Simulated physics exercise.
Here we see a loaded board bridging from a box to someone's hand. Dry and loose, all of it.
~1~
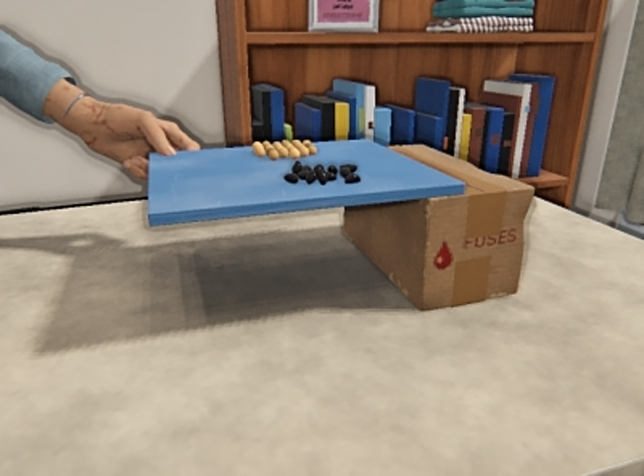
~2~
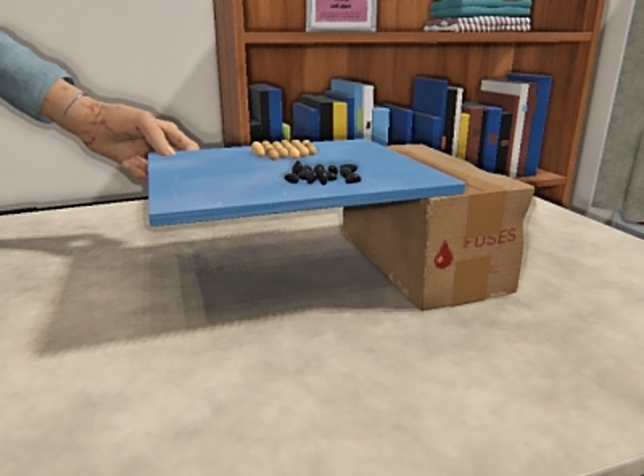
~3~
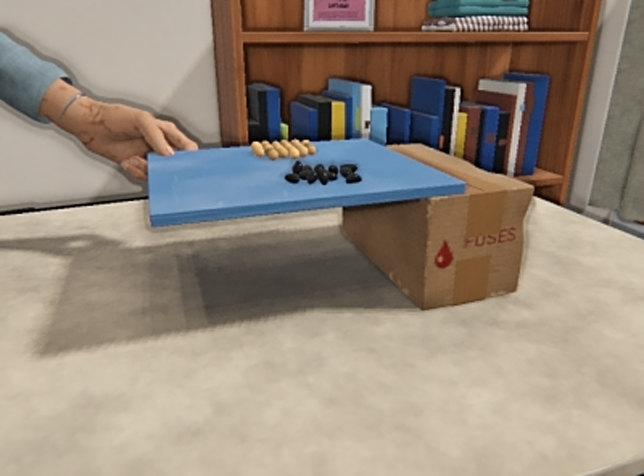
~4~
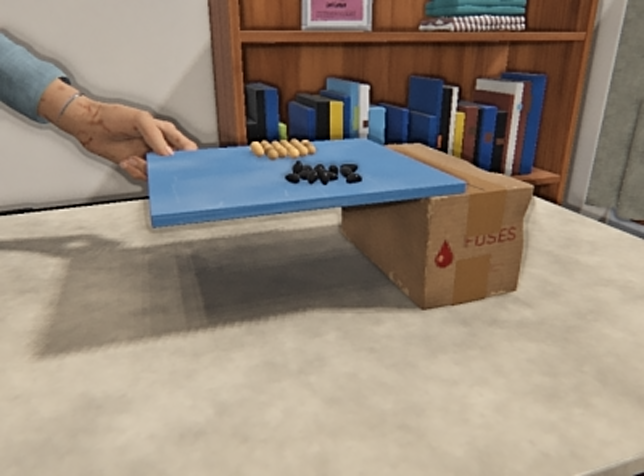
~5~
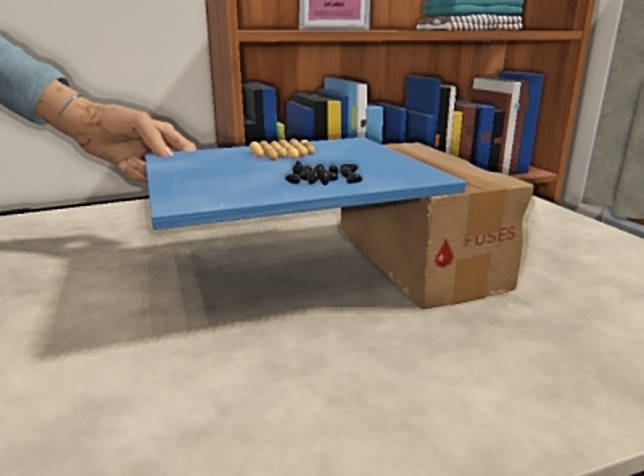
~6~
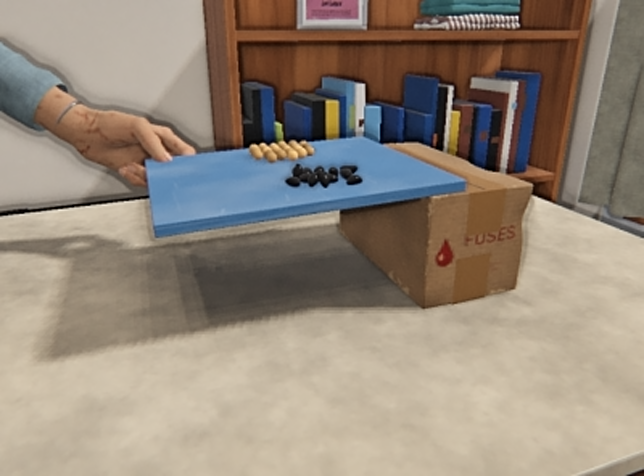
On a pale tabletop in front of a bookshelf, a hand at the left holds one end of a blue board whose other end rests on a cardboard box. The board stays level at first, then its held end lowers very slightly, while the black beans and round wooden beads on top stay still.
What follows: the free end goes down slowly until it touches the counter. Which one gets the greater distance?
Farther run: The far-side one.
Then, 0.34 s on from there, board sloping at 10°; front lot the whole lot still on the board; back lot the whole lot still on the board.
Then, 0.78 s on from there, board sloping at 22°; front lot the whole lot still on the board; back lot mostly less than half a board's length out.
Then, 1.25 s on from there, board resting at 30°; front lot mostly at the foot of the board; back lot mostly one to two board lengths out.
In the end, board resting at 30°; front lot mostly less than half a board's length out; back lot mostly more than two board lengths out, the bulk gone off the counter; the back lot has gone farther.
